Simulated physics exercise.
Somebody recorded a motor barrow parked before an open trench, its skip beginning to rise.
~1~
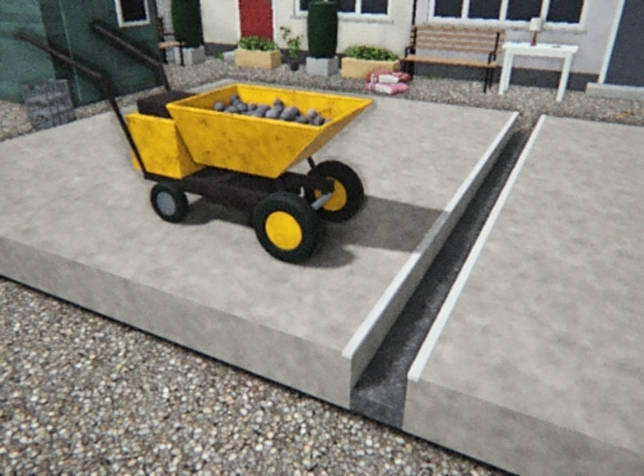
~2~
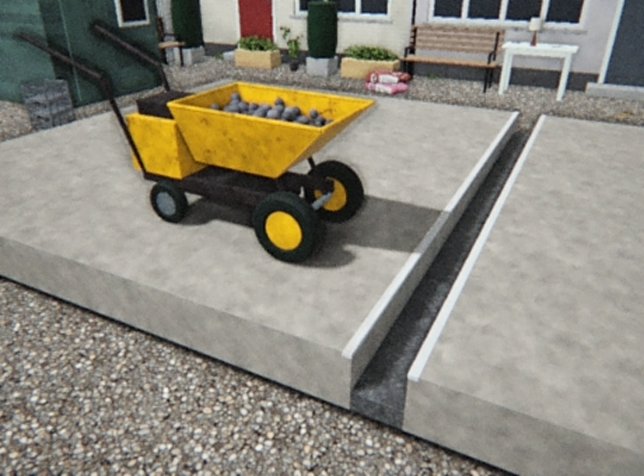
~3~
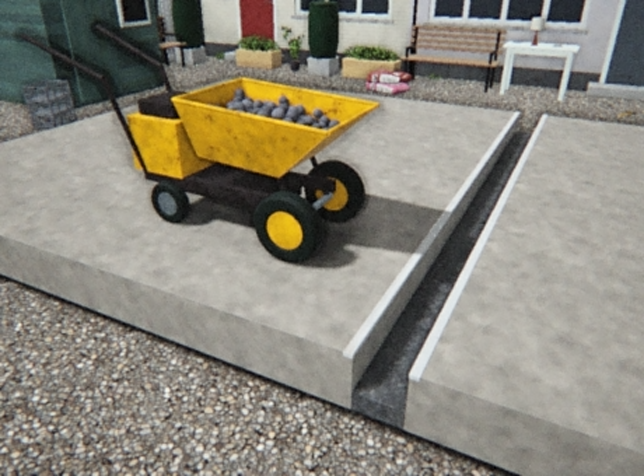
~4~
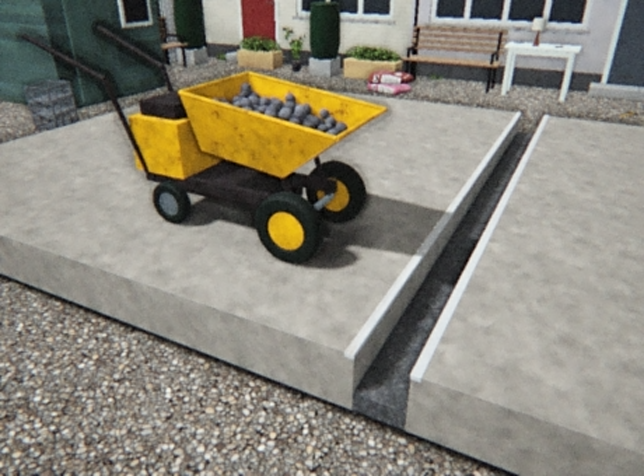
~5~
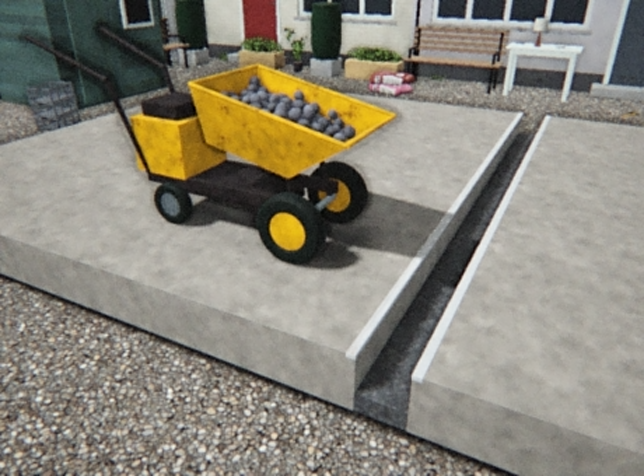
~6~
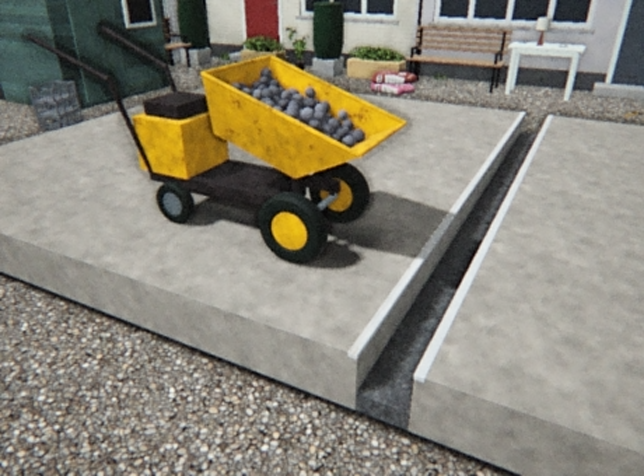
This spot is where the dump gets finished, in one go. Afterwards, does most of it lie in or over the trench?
Yes: The trench is going to take the majority of it.
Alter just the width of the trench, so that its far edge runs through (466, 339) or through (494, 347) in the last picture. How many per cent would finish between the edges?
Lab note: Case 1 near 100 percent, case 2 near 100 percent.
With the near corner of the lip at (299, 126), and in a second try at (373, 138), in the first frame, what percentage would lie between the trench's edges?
Well, you'd get roughly 80 per cent from the first place and roughly 0 per cent from the second.
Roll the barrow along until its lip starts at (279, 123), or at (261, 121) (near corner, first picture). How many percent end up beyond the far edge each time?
In order, 0 % followed by 0 %.
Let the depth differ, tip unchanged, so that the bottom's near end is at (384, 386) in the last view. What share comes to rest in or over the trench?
I'd guess close to 60 percent.
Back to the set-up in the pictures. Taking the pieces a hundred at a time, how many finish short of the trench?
Roughly 0 percent of the pieces, I think.
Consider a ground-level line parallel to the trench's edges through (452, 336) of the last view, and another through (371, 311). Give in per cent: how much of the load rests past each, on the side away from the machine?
20 % and 100 %, in that order.
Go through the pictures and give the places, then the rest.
Lip of the skip at (320, 130), level; top of the load at (252, 117), round cobbles; first edge of the trench at (375, 313); far edge at (436, 331), the trench under half as wide as the skip, and about as deep as wide, in the first frame.
Lip of the skip at (322, 131), level; top of the load at (253, 116), in the second frame.
Lip of the skip at (328, 134), tipped barely; top of the load at (258, 114), in the third frame.
Lip of the skip at (337, 139), tipped a little; top of the load at (256, 111), in the fourth frame.
Lip of the skip at (347, 147), tipped a little; top of the load at (248, 101), in the fifth frame.
Lip of the skip at (359, 156), tipped clearly; top of the load at (259, 95); first edge of the trench at (381, 314); far edge at (442, 332), in the sixth frame.
Soon after the last picture, skip tipped steeply; all in the skip.
A little later, skip tipped right over; most in the skip; a stray few short of the trench; about a quarter in or heaped over the trench; a stray few beyond it; a stray few falling.
Later still, skip tipped right over; a stray few in the skip; most in or heaped over the trench; about a quarter beyond it.
At rest, skip tipped right over; a stray few short of the trench; most in or heaped over the trench; about a quarter beyond it.
